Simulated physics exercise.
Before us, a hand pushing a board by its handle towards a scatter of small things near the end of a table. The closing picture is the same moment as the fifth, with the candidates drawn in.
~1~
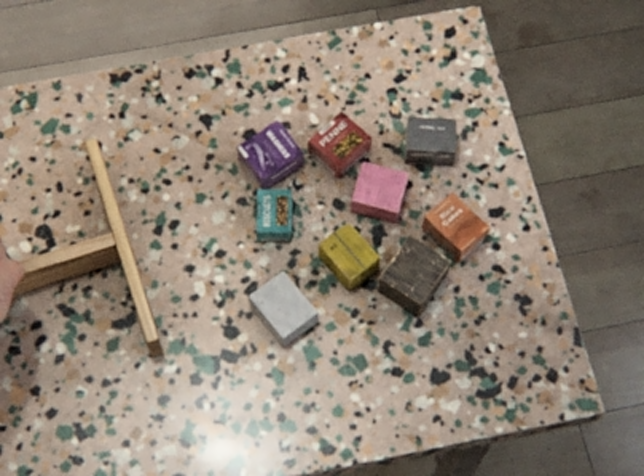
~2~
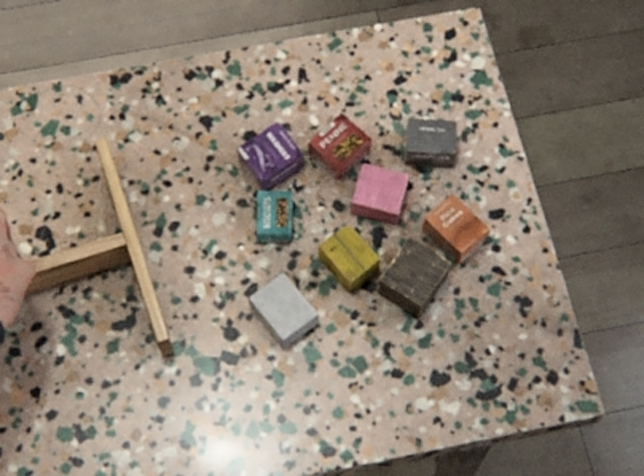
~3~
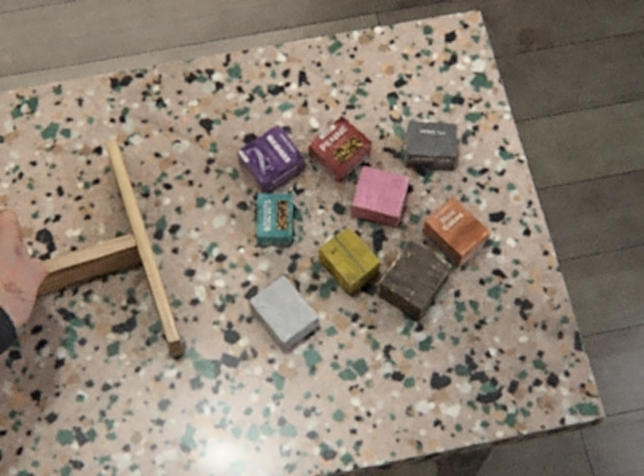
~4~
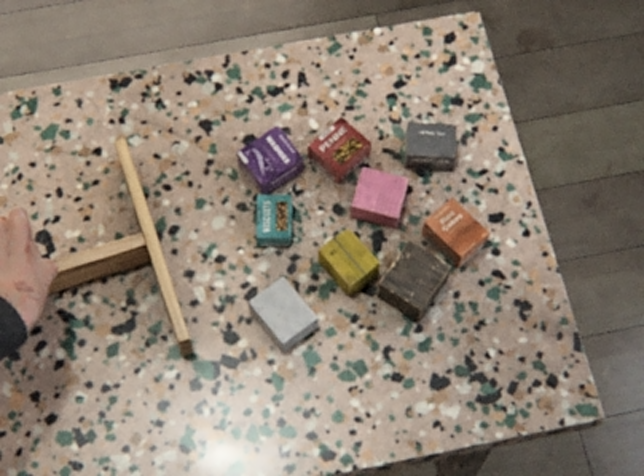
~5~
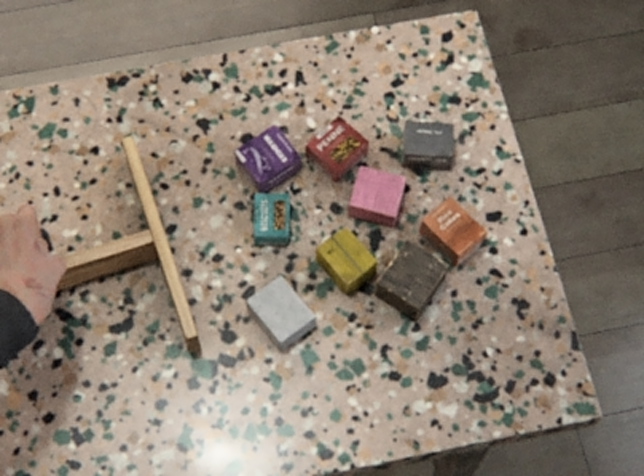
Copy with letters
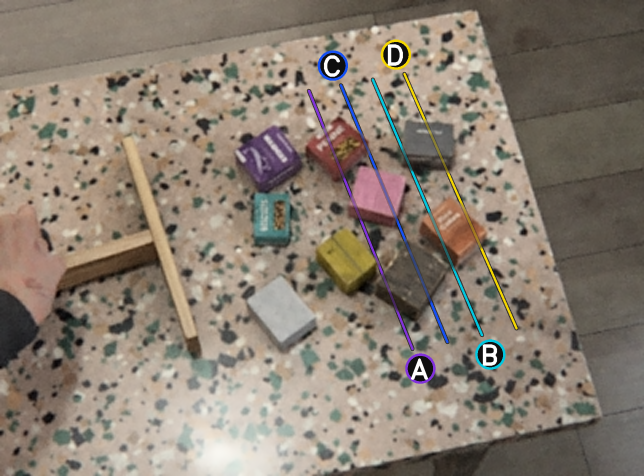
The video shows a hand holding the handle of a wooden T-shaped board and sliding it slowly a short way to the right across a speckled table, while the scattered small colourful boxes and blocks stay almost still.
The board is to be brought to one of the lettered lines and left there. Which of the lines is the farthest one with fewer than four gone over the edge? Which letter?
It should halt at D.
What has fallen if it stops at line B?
The grey packet goes over.
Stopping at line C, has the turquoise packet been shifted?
Yes.
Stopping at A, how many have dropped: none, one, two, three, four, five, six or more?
By then, none.
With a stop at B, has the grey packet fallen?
Yes.
On the marked copy, A at (358, 214); B at (425, 201); C at (392, 208); D at (458, 195).
With D. Early on, board (267, 213); purple box (278, 160); white block (328, 305).
Further on, board (374, 193); grey packet (478, 128); orange packet (488, 212).
At the end, board (457, 178); orange packet over the edge; grey packet over the edge; three fallen.
As for the rest, A is within the limit but short; B is within the limit but short; C is within the limit but short.
